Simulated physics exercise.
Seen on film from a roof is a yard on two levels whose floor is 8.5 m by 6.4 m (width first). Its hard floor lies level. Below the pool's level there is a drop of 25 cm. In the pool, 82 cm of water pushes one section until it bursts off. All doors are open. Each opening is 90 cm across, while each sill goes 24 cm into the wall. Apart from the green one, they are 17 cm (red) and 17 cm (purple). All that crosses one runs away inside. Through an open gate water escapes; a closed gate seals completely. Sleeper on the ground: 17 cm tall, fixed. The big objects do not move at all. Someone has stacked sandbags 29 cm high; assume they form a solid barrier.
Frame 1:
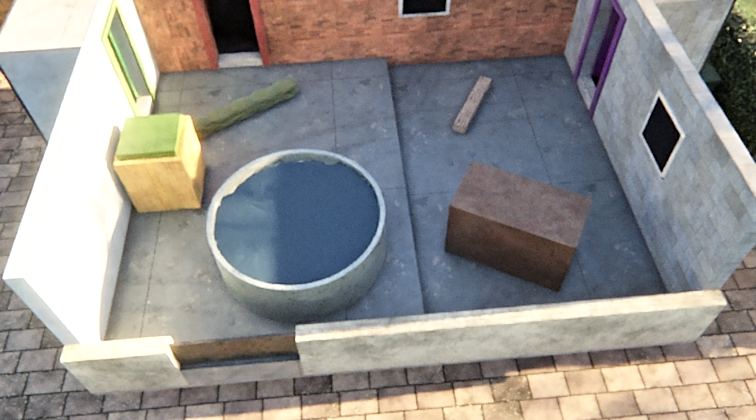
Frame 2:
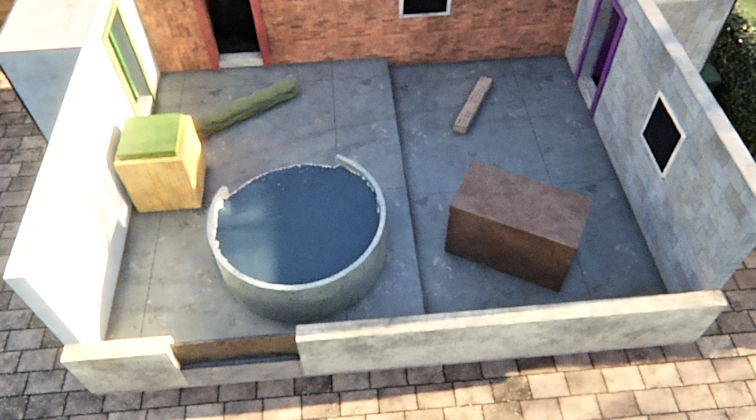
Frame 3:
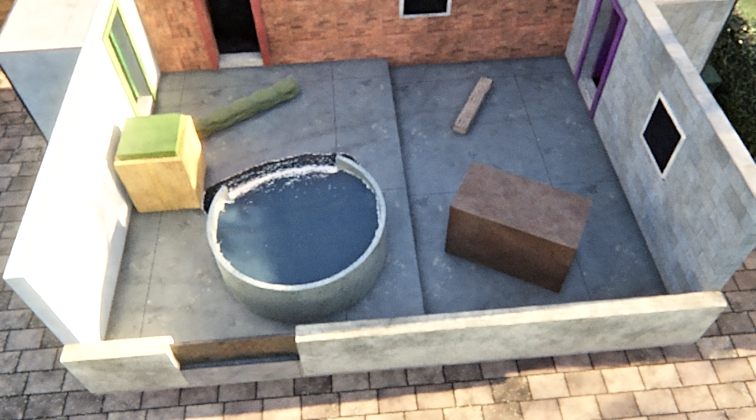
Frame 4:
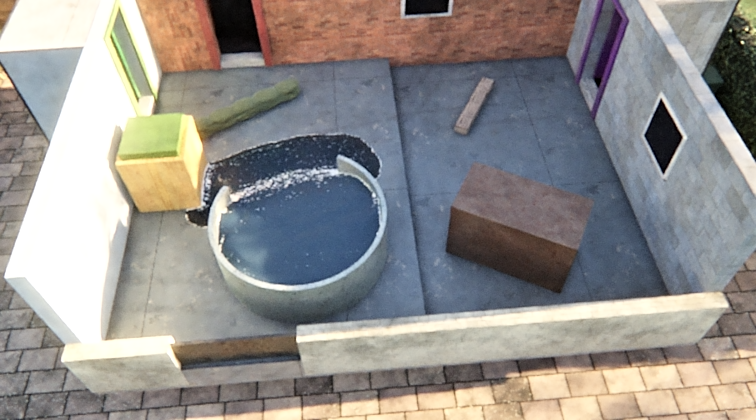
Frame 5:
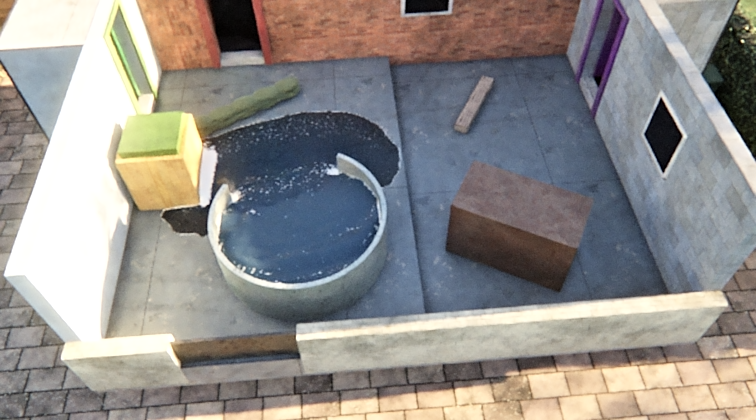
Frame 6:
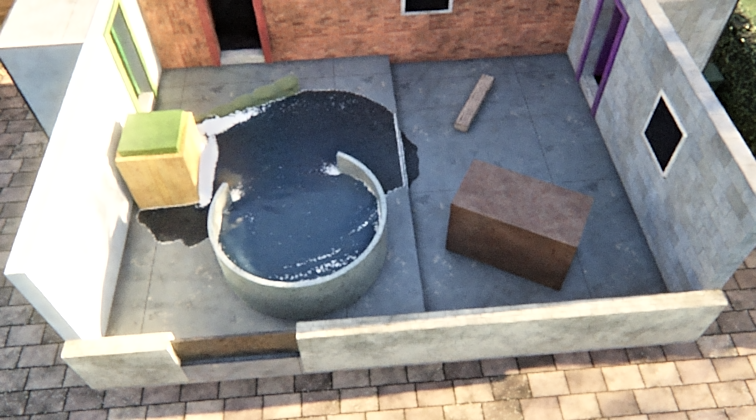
In a walled yard seen from above, a round pool of dark water sits between a yellow, green-topped block and a brown box. The pool's far side opens, and water pours through the gap, spreading in a widening dark sheet across the floor, around the block and up to the green beam.
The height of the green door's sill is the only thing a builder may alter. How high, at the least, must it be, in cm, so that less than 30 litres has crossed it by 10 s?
It needs to be about 12 cm high.
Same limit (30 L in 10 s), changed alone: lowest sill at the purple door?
Purple would need about 14.0 cm on its own.
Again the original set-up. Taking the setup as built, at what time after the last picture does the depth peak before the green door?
At about 6.0 s.
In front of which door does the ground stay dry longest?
That's the purple one.
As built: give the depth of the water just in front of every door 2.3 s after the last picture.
Before red it's 14 cm, before purple 0 cm, before green 12 cm.
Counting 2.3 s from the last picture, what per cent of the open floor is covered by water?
Around 50 per cent of the free floor.
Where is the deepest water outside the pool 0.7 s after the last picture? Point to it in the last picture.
(226, 128).
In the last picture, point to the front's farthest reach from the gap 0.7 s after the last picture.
Lab note: Front tip approx. at (415, 65).
Then, 0.7 s after the last picture water covers 35 % of the floor, deepest (54 cm) near (226, 128); it has not reached the green door.
Then, 2.3 s after the last picture water covers 50 % of the floor, deepest (34 cm) near (226, 128); 12 cm at the green door, 0 litres in over its 19 cm sill.
Then, 9.3 s after the last picture water covers 95 % of the floor, deepest (22 cm) near (465, 336); 10 cm at the green door, 0 litres in over its 19 cm sill.
At the green door as built, the water peaked near 16 cm, 6.1 s after the last picture.
Run again over the same 10 s with other heights there, 60 litres in over 10 cm, 16 litres over 13.5 cm. The limit of 30 litres is kept from about 12 cm up.
